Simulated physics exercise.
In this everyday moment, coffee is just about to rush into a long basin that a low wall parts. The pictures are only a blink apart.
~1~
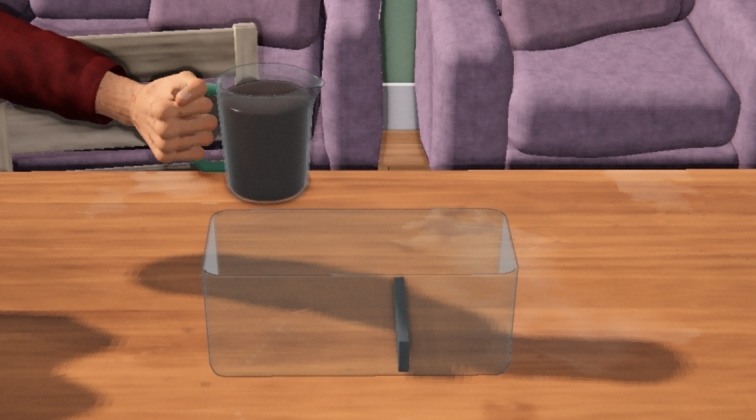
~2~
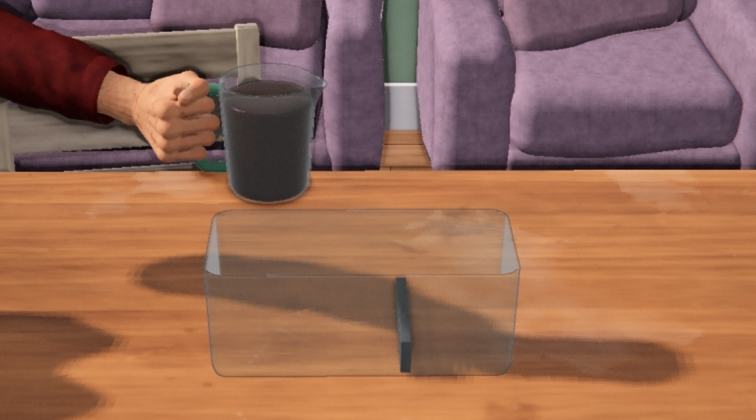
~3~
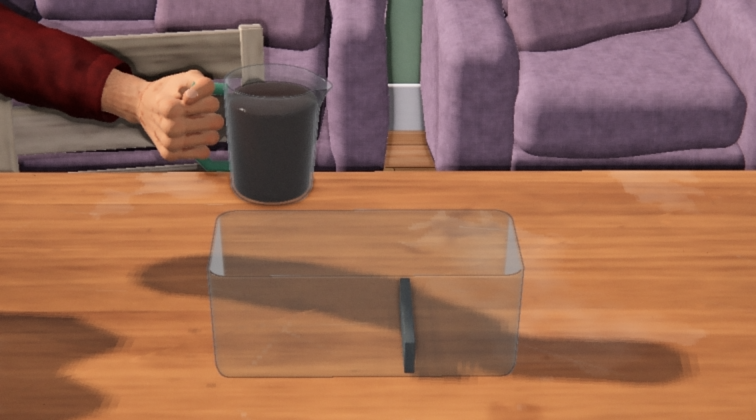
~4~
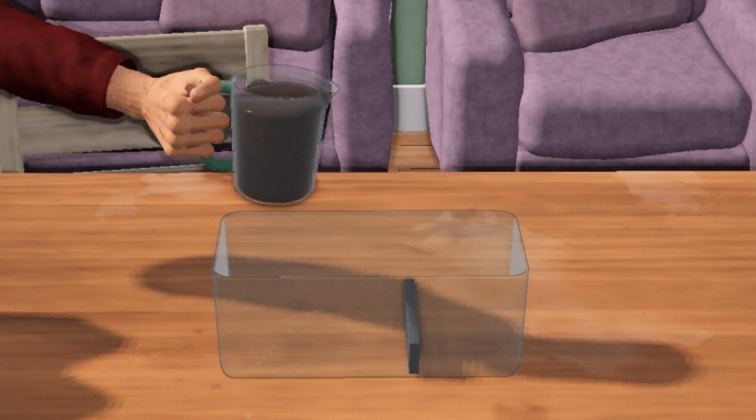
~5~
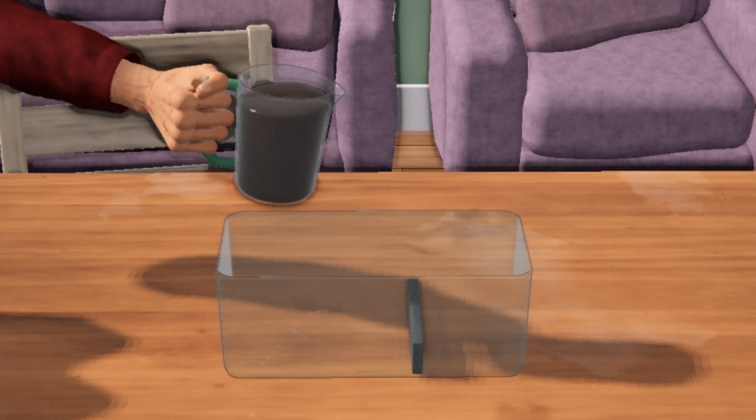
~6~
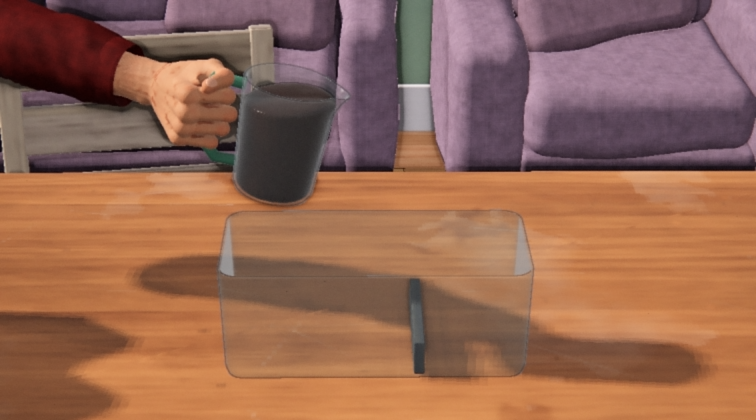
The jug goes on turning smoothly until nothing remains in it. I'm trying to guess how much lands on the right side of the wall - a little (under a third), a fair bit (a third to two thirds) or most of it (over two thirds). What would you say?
I would say a fair bit, a third to two thirds.
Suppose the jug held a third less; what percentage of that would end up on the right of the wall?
It would be somewhere near 15 %.
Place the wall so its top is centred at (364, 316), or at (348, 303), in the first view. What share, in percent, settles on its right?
My guess is some 80 percent the first time and some 95 percent the second.
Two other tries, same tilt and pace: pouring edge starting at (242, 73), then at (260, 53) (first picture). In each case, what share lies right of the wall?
Roughly 5 per cent, then roughly 5 per cent.
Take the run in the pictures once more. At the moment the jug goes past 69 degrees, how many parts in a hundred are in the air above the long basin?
Share: Approx. 15 %.
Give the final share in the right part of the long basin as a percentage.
That works out to roughly 45 percent.
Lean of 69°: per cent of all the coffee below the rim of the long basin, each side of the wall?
Roughly 0 % on the left side and 5 % on the right side.
A moment on, the jug is tipped part way and 78 per cent is still to pour, 2 is left of the wall and 5 right of it.
Next, the jug is tipped right over and 16 per cent is still to pour, 29 is left of the wall and 41 right of it.
Then the jug is tipped right over and 0 per cent is still to pour, 55 is left of the wall and 44 right of it.
Later the jug is tipped right over and 0 per cent is still to pour, 55 is left of the wall and 44 right of it.
At rest 55 per cent lies left of the wall, 44 right of it and 1 outside.
